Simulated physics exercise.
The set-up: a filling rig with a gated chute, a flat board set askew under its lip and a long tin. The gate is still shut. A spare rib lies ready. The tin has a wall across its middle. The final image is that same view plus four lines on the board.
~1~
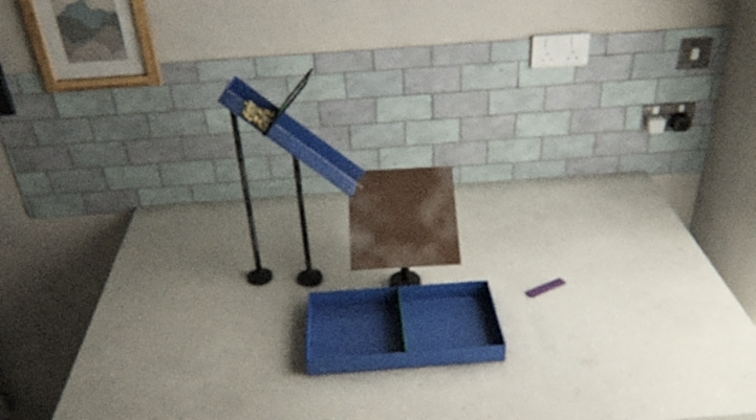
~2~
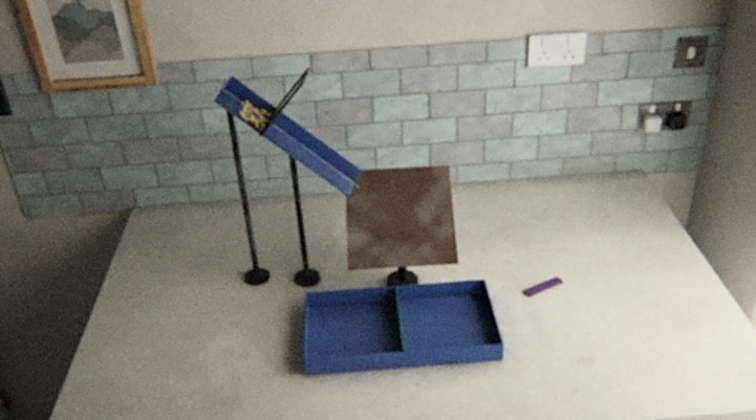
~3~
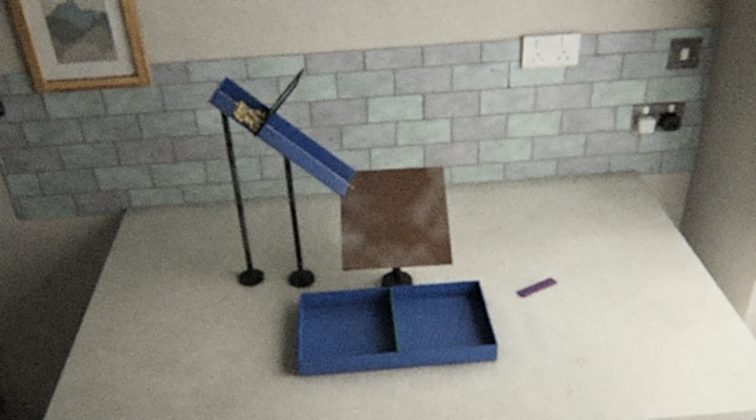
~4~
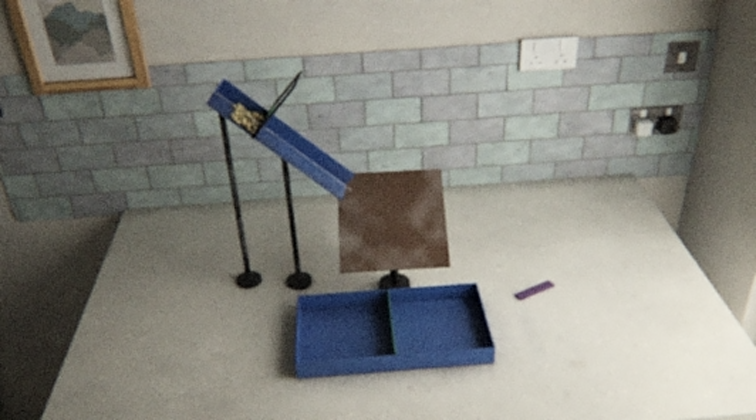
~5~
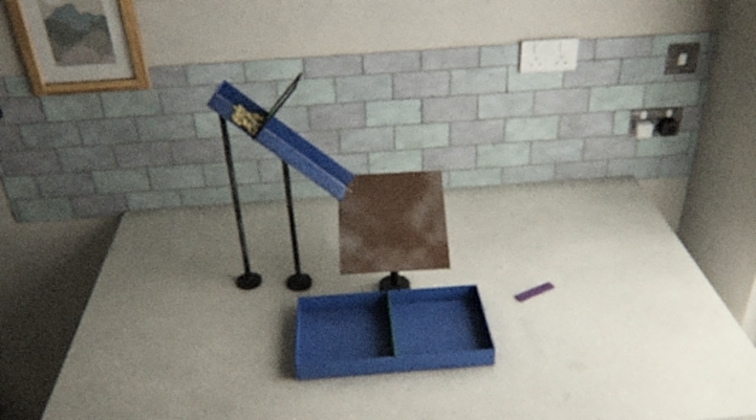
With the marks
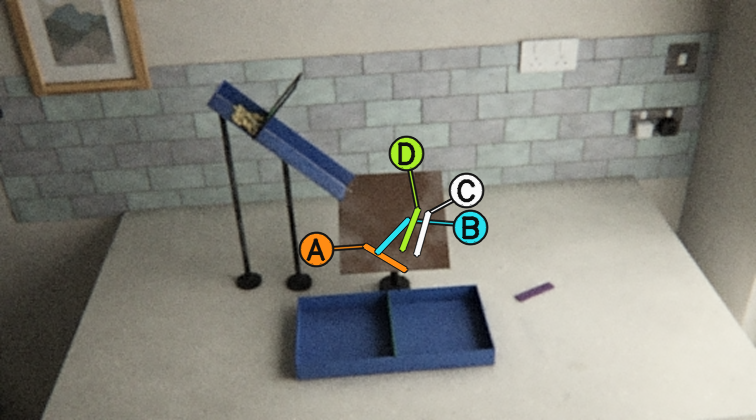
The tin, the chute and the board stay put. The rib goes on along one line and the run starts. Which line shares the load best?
The best line is D.
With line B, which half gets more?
The left half.
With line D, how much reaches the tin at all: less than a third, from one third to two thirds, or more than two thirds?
It is more than two thirds.
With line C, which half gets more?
More lands on the right.
On the marked copy, line A from (365, 246) to (404, 269); line B from (407, 220) to (377, 251); line C from (428, 213) to (416, 253); line D from (417, 210) to (402, 248).
If A is chosen, of what is caught, none in the left half, all in the right.
If B is chosen, of what is caught, most in the left half, a small part in the right.
If C is chosen, of what is caught, a small part in the left half, nearly all in the right.
If D is chosen, of what is caught, about half in the left half, about half in the right.
